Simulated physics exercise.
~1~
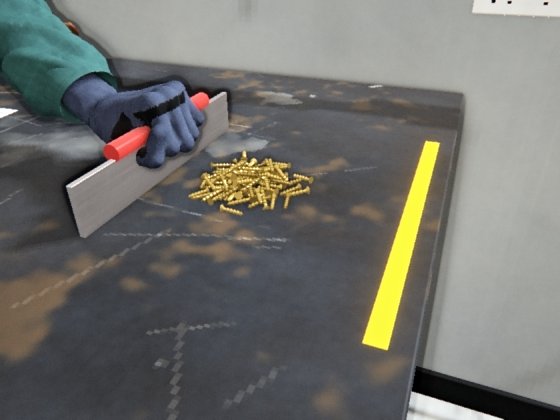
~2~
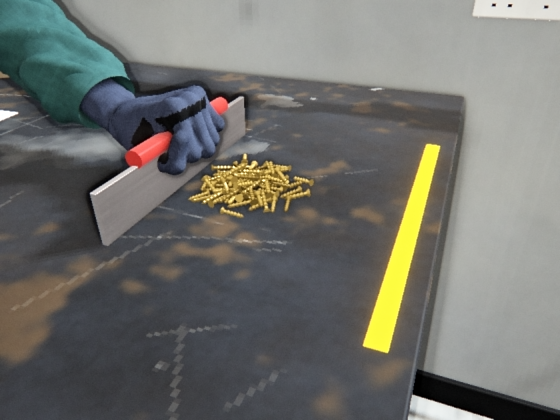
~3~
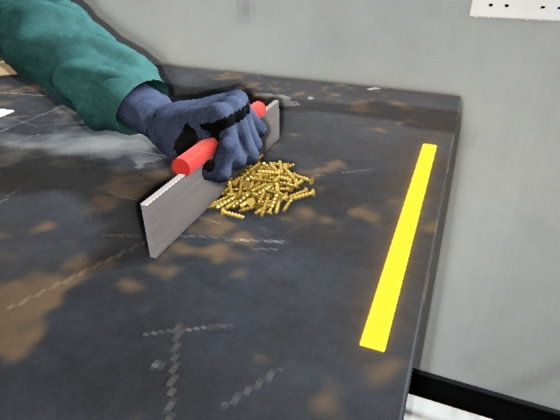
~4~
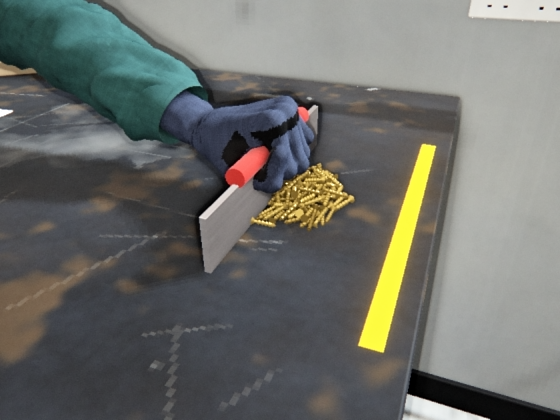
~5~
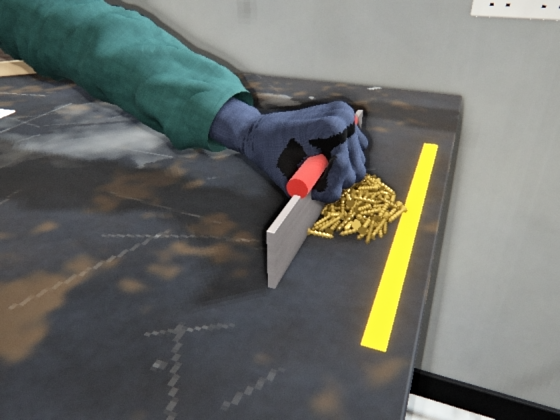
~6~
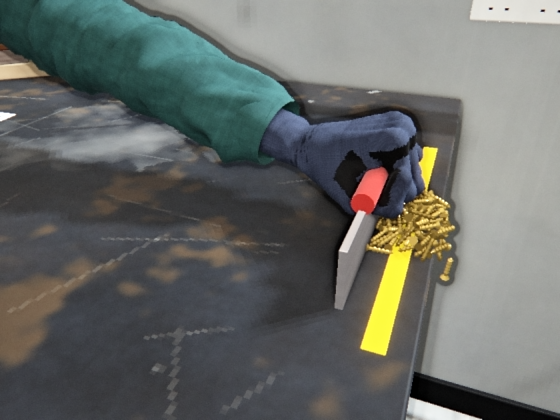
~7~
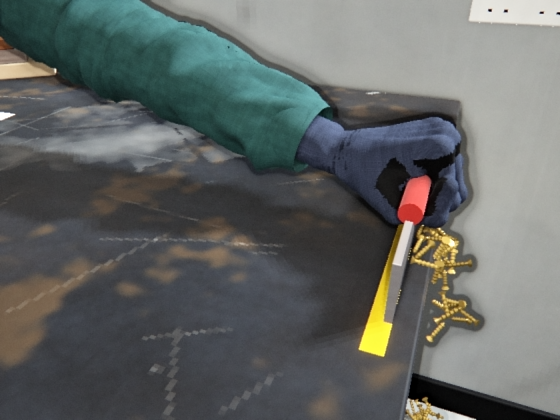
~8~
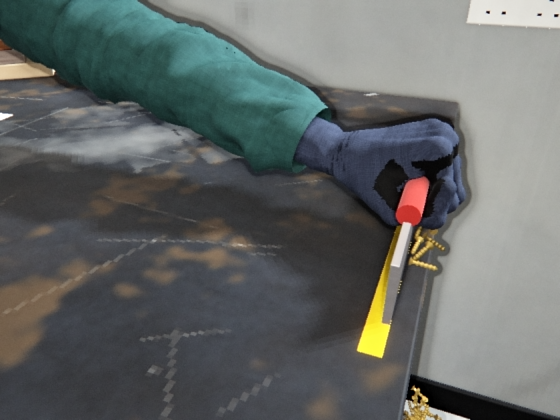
Gloved hand with a scraper pushing a pile of brass screws right across a dark table, most spilling over the edge.
